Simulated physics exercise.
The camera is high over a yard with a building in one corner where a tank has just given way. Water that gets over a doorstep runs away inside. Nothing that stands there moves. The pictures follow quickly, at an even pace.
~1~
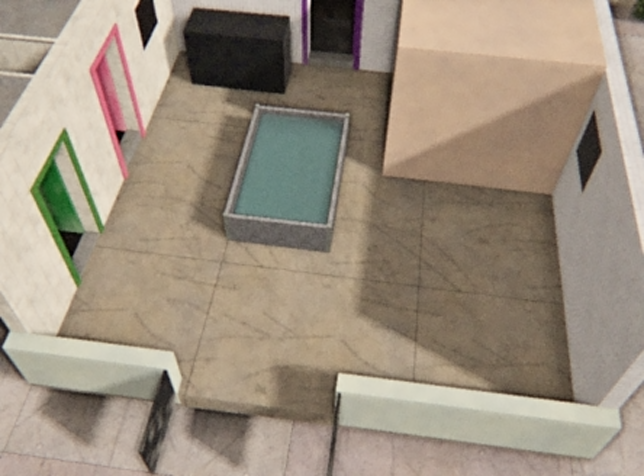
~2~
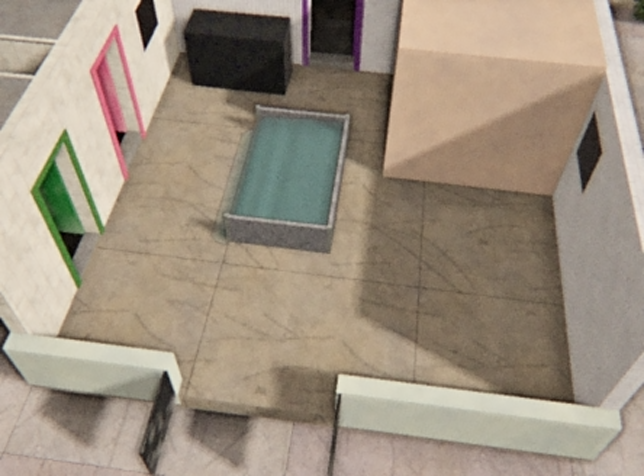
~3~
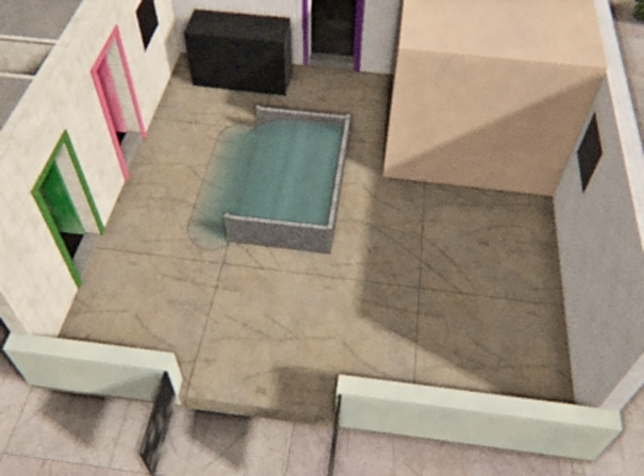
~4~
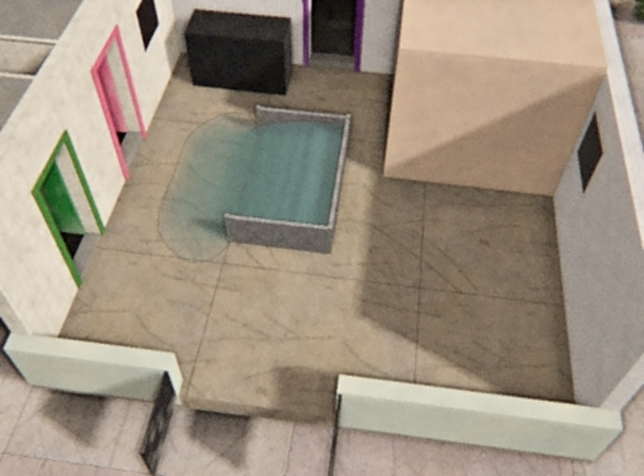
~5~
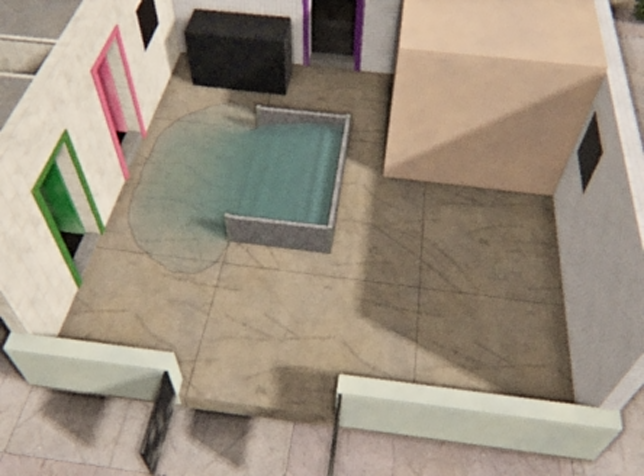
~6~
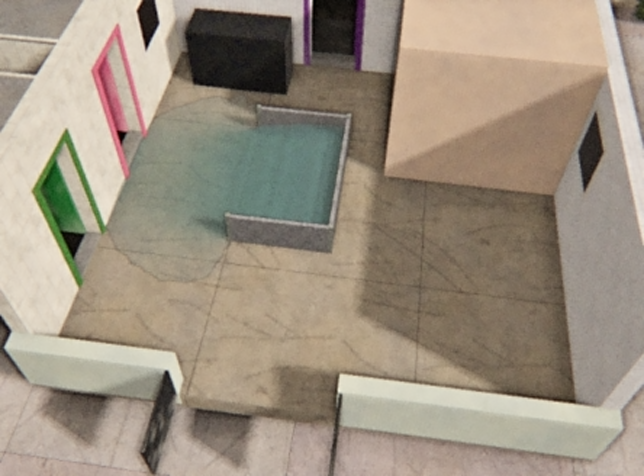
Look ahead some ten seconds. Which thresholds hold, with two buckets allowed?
In the end: The green door takes more than that; the pink door takes more than that; the purple door stays under that.
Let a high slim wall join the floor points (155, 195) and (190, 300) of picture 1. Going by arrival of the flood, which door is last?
Last comes the purple one.
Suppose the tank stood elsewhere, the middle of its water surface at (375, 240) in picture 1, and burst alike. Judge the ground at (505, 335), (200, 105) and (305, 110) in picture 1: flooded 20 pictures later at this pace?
As listed: Clear, flooded, free of water.
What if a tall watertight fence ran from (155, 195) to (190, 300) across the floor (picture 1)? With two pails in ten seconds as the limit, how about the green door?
Then: The green door holds.
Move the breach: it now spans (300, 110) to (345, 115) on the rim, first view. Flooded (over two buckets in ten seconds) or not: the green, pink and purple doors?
One by one: Green door stays under; pink door keeps below it; purple door passes that mark.
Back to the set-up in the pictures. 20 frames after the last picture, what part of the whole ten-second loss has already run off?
Roughly 55 per cent.
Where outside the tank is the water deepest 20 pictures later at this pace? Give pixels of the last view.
At about (179, 60).
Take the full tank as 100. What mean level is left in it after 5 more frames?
Near 44 in a hundred.
A moment on, water covers 25 % of the floor; the green door under two buckets in, the pink door over two buckets in, the purple door not reached.
Next, water covers 25 % of the floor; the green door over two buckets in, the pink door far over two buckets in, the purple door not reached.
Then, water covers 40 % of the floor; the green door over two buckets in, the pink door far over two buckets in, the purple door wet at the sill, nothing in.
Later, water covers 70 % of the floor; the green door over two buckets in, the pink door far over two buckets in, the purple door wet at the sill, nothing in.
In the end, water covers 90 % of the floor; the green door over two buckets in, the pink door far over two buckets in, the purple door wet at the sill, nothing in.
